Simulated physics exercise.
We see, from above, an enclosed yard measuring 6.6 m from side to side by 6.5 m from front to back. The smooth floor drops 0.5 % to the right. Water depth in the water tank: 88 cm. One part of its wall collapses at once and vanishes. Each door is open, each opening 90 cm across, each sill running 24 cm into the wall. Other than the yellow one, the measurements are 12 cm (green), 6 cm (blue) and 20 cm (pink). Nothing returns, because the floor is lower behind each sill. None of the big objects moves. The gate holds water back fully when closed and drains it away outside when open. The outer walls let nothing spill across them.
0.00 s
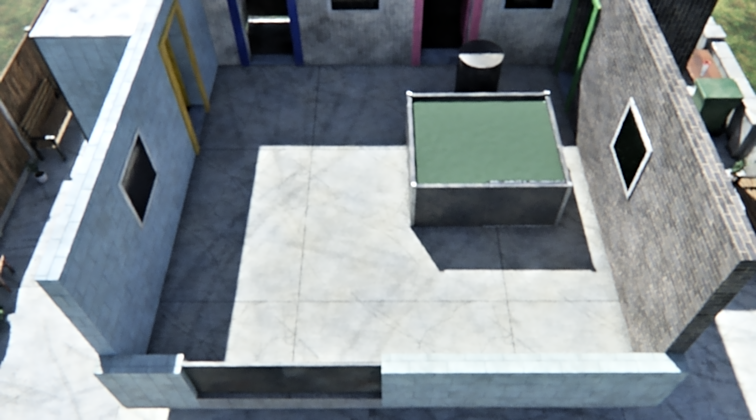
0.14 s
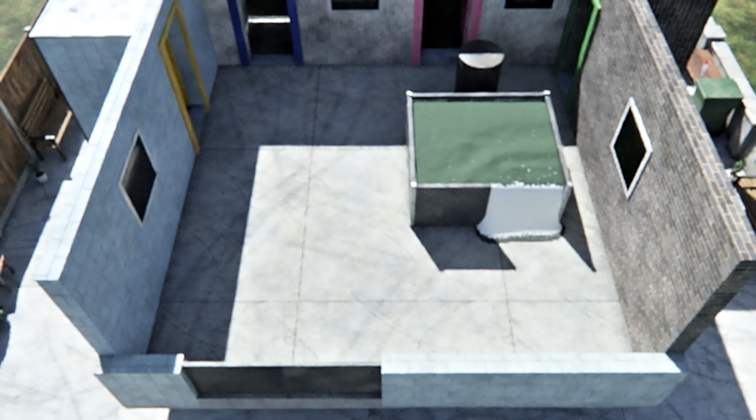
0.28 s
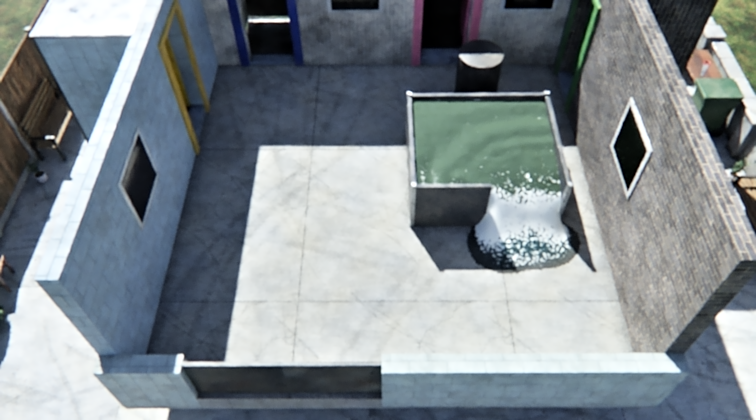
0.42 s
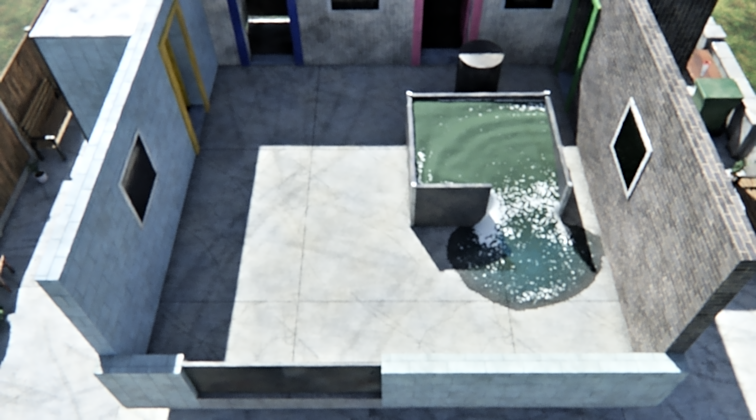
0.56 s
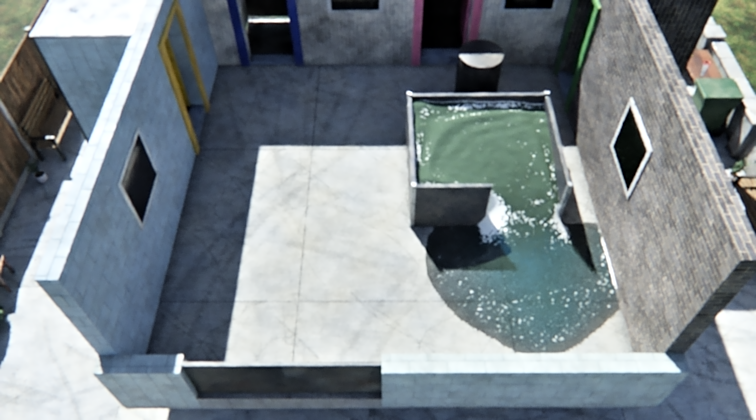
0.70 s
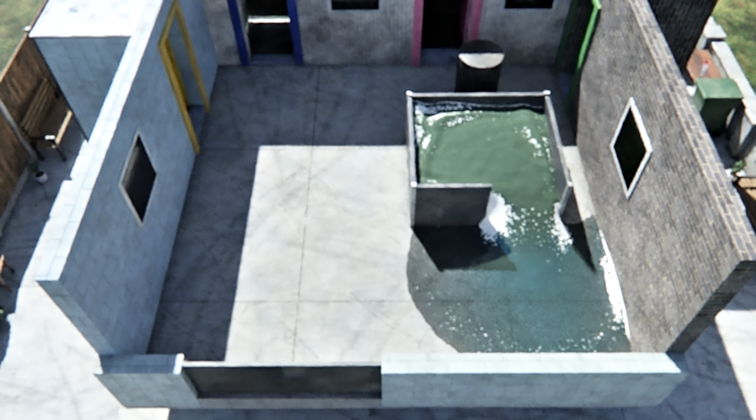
Green water pours through a gap in the tank's front wall and spreads across the yard.
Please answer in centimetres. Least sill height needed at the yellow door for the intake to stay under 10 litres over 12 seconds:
5.5 cm or so.
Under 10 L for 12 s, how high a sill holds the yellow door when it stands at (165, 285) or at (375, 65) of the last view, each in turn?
Around 23 and 8.0 cm respectively.
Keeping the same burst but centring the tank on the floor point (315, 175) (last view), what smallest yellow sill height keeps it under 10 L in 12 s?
Roughly 11.0 centimetres.
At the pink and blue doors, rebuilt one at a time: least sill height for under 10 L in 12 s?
Some 13.0 cm for pink, some 16 cm for blue.
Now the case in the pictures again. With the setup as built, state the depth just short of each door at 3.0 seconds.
At the green door the depth is 0 cm, at blue 0 cm, at pink 0 cm and at yellow 0 cm.
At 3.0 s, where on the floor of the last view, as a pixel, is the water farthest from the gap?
Near pixel (141, 381).
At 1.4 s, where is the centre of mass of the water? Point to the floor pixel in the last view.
Centre of the water: Approx. (500, 227) px.
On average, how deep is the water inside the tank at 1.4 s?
56 cm, roughly.
After 1.4 s water covers 20 % of the floor, deepest (70 cm) near (633, 380); it has not reached the yellow door.
After 3.0 s water covers 40 % of the floor, deepest (36 cm) near (592, 381); it has not reached the yellow door.
After 12.0 s water covers 100 % of the floor, deepest (18 cm) near (549, 64); 6 cm at the yellow door, 0 litres in over its 20 cm sill.
At the yellow door as built, the water arrived by 4.2 s and peaked near 8 cm at 5.4 s.
Run again over the same 12 s with other heights there, 15 litres in over 5 cm, 7 litres over 6 cm. The limit of 10 litres is kept from about 5.5 cm up.
